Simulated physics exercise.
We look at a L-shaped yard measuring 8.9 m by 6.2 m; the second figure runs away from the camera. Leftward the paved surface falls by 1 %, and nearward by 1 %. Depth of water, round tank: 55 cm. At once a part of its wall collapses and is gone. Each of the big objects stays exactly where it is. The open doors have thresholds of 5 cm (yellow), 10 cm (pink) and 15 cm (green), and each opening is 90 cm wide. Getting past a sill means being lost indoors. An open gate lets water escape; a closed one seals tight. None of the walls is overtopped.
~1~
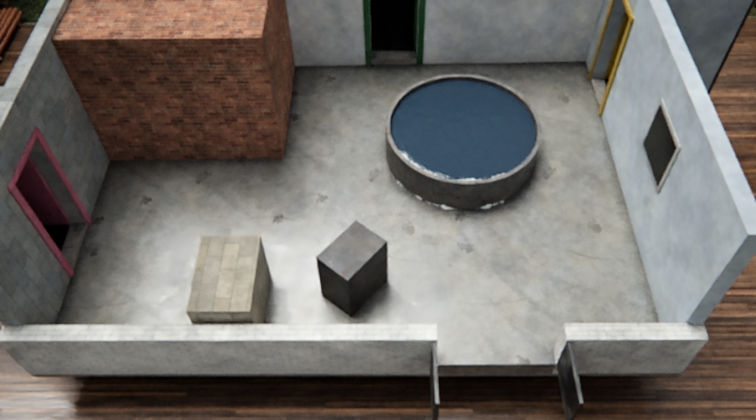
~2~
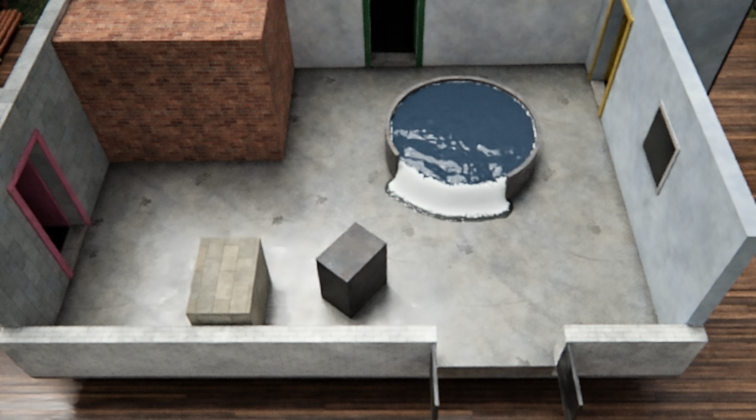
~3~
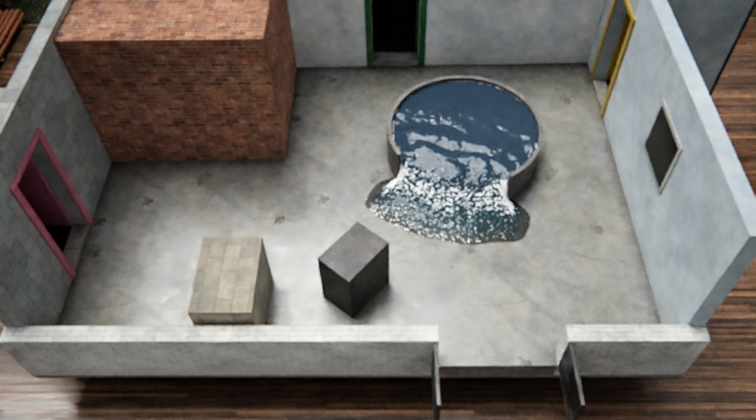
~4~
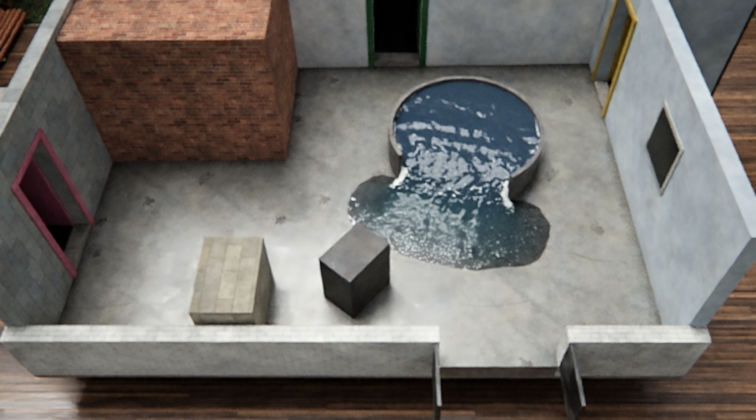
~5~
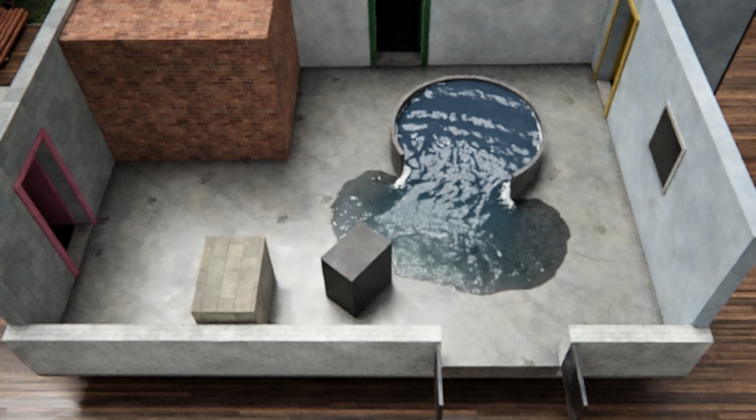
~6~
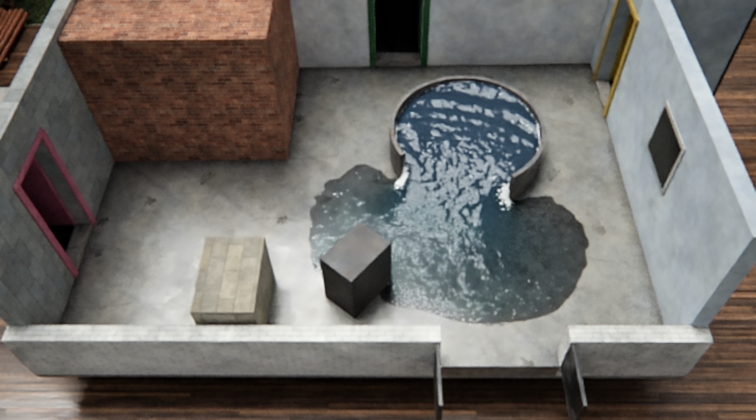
The video shows a walled concrete yard with a round tank of still water, a brick block and two smaller blocks; the tank's near side gives way, and water pours out, spreading across the floor around the dark block.
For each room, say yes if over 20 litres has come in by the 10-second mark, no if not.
Behind the yellow door no; behind the pink door no; behind the green door no.
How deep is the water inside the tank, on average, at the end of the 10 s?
The mean depth is some 3 cm.
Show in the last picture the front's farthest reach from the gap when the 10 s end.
I'd mark it close to (51, 352).
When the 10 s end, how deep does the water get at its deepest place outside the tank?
About 14 cm at most.
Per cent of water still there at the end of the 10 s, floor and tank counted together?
Share still there: About 60 %.
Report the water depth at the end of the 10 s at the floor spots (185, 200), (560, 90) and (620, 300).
Around 2 cm, 0 cm and 2 cm, in the order given.
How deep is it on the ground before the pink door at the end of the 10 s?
Some 7.0 centimetres of depth.
A moment later water covers 30 % of the floor and is deepest (35 cm) near (412, 351); yellow door not reached, pink door not reached, green door not reached.
Soon after water covers 35 % of the floor and is deepest (38 cm) near (424, 351); yellow door not reached, pink door not reached, green door not reached.
Next water covers 45 % of the floor and is deepest (27 cm) near (286, 351); yellow door not reached, pink door 13 cm at the sill, 0 L in, green door not reached.
Later on water covers 65 % of the floor and is deepest (16 cm) near (274, 351); yellow door not reached, pink door 6 cm at the sill, 7 L in, green door not reached.
At the end water covers 80 % of the floor and is deepest (14 cm) near (150, 351); yellow door not reached, pink door 7 cm at the sill, 7 L in, green door 2 cm at the sill, 0 L in.
